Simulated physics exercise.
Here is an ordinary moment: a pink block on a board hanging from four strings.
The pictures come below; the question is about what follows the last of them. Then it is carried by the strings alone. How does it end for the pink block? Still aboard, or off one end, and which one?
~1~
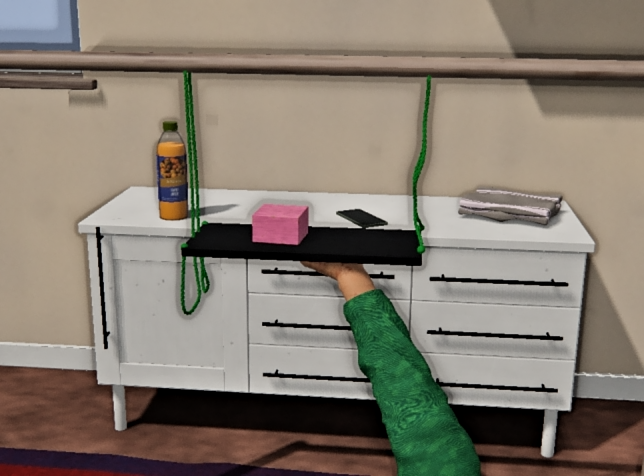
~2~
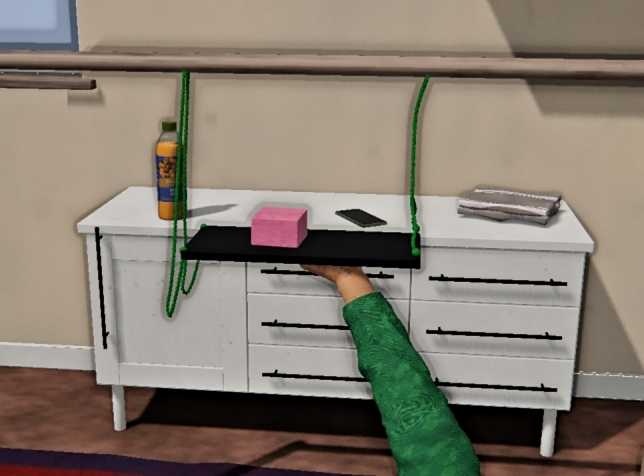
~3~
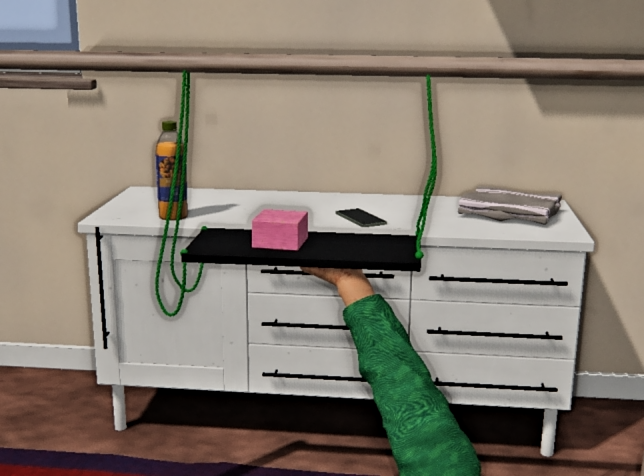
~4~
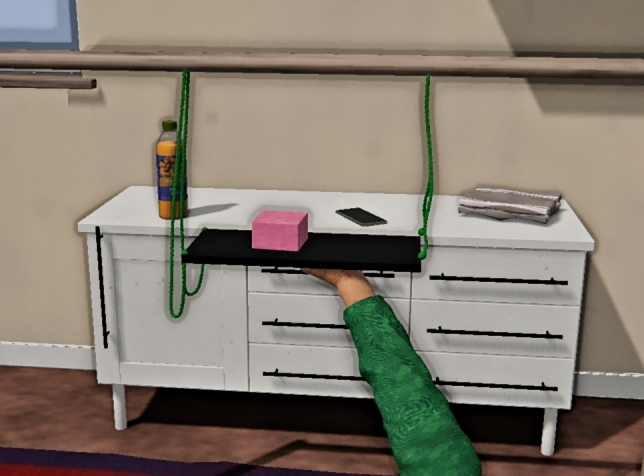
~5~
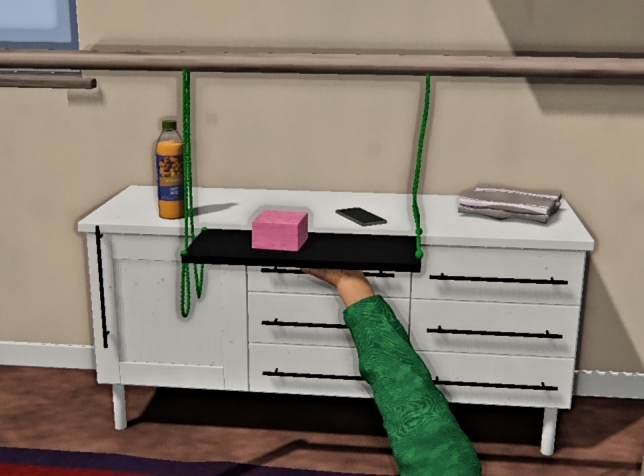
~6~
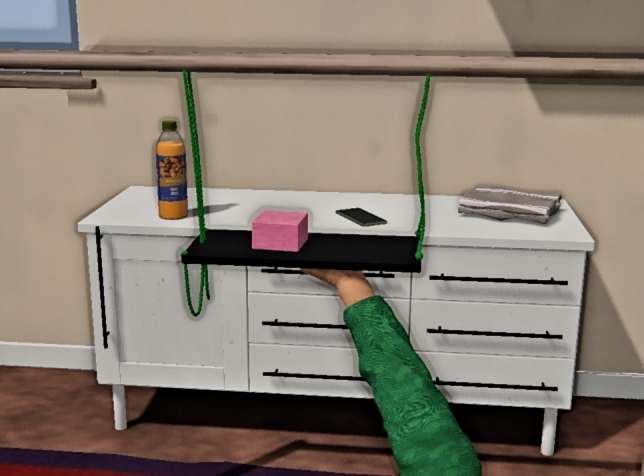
Spills off leftward.
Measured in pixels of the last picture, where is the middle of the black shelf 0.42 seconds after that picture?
You'd spot it somewhere around (348, 315).
Then, 0.42 s later than the last view, board tipped 35° down to the left; block falling near (201, 362).
Then, 0.94 s later than the last view, board tipped 40° down to the left; block on the floor.
Finally, board tipped 39° down to the left; block on the floor. The pink block slides off to the left.
